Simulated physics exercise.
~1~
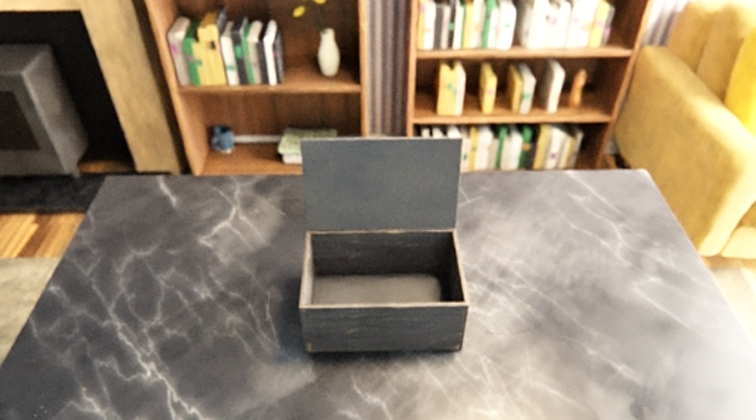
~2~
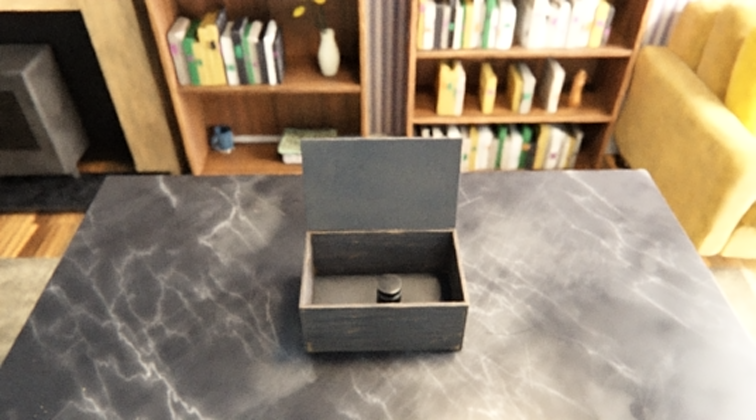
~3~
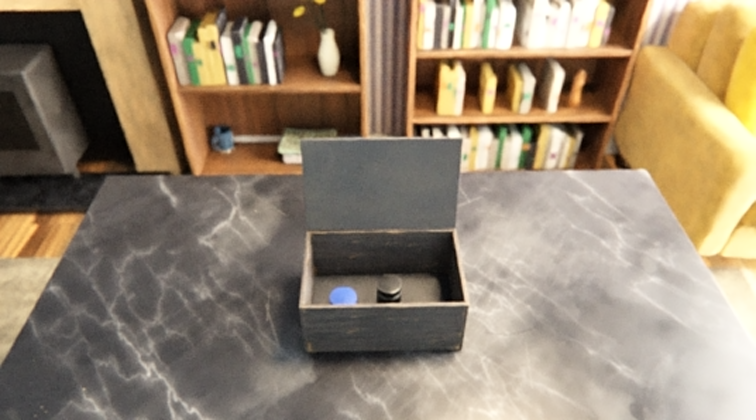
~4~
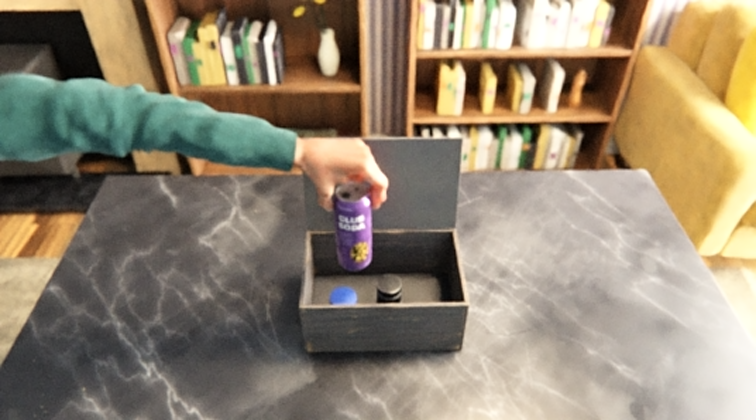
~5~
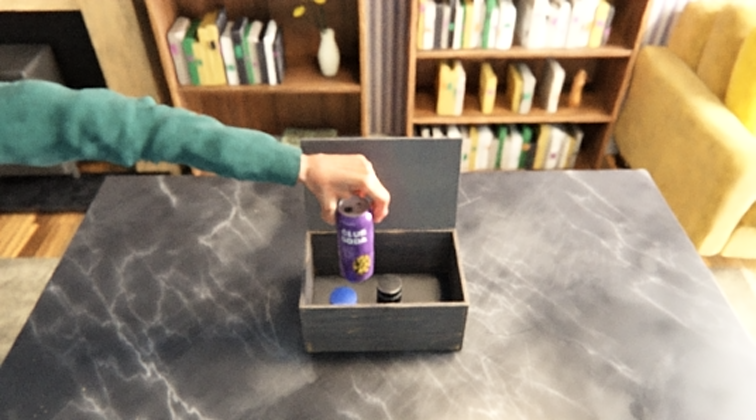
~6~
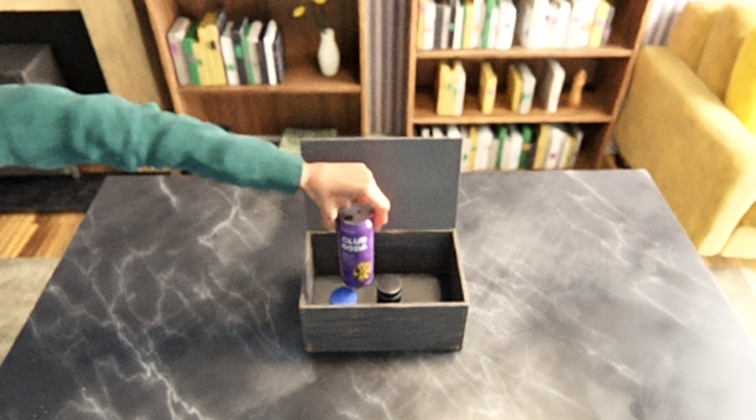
We see an open dark box on a marbled table, empty at first, then holding a black-topped item and a blue one. A green-sleeved arm from the left lowers a purple can a short way into the box.
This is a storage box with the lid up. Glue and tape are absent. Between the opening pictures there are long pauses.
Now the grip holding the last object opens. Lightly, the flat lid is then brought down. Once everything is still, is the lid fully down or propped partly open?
It is fully down.
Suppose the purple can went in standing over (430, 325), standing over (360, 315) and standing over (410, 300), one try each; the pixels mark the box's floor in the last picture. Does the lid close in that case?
In order: Lid stays open, lid shuts, lid stays open.
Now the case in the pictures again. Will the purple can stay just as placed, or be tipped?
Well, it ends up skewed.
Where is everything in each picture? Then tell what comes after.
The last thing is not in view yet, in the first frame.
The last thing is not in view yet, in the second frame.
The last thing is not in view yet, in the third frame.
Still above its spot; purple can (353, 228), in the fourth frame.
Still above its spot; purple can (356, 241), in the fifth frame.
In place under the hand; purple can (356, 248), in the sixth frame.
Then, 0.40 s after the last picture, purple can tipped 55° from how it was near (378, 263).
Then, 1.20 s after the last picture, lid starting down; purple can on its side near (392, 291).
Then, 1.70 s after the last picture, lid 46° above the rim; purple can on its side near (392, 291).
Then, 2.00 s after the last picture, lid 9° above the rim; purple can on its side near (392, 291).
At rest, lid shut; tipped over in the box, purple can; the other 2 in place. Seen from the same camera at the end, purple can near (392, 291).
